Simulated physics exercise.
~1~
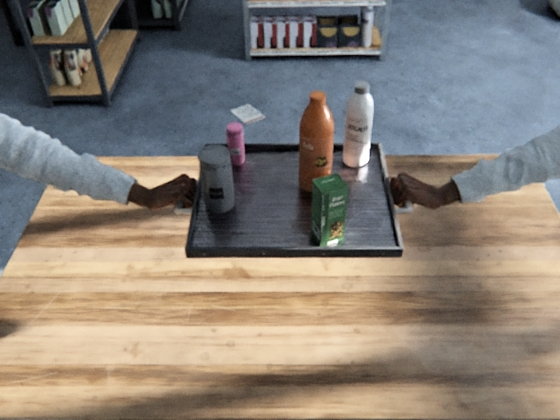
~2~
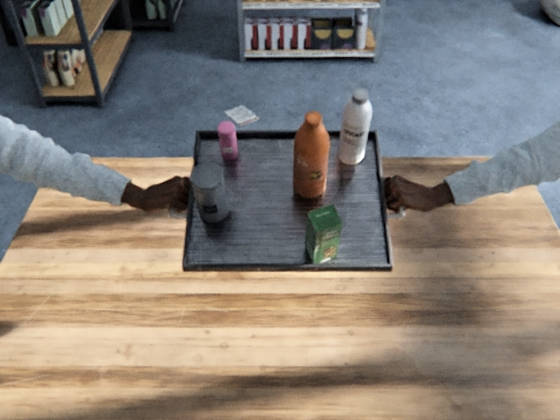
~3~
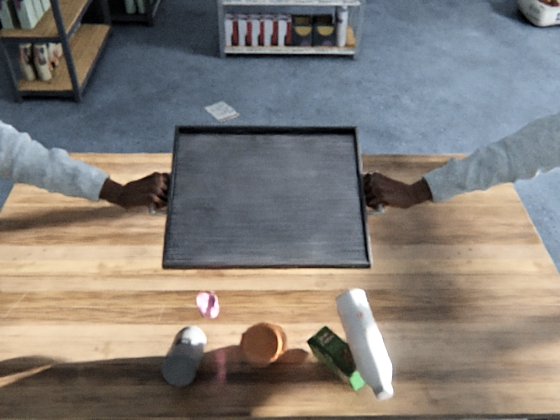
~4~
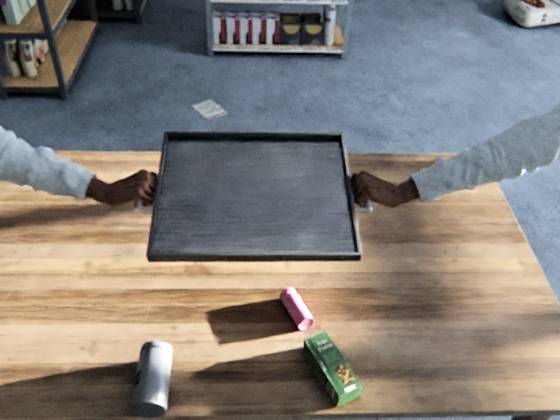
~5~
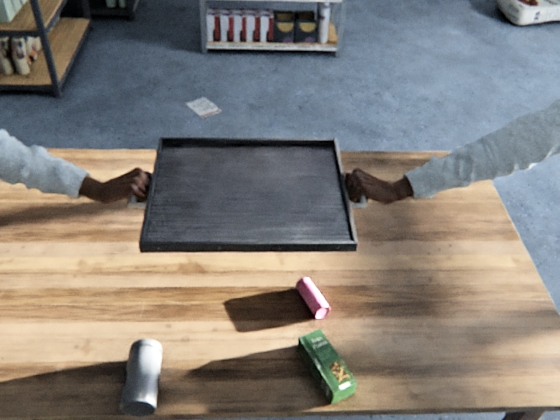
Wooden table in a shop, two hands tipping a tray toward the viewer, all five containers tumbling off, three left in view.
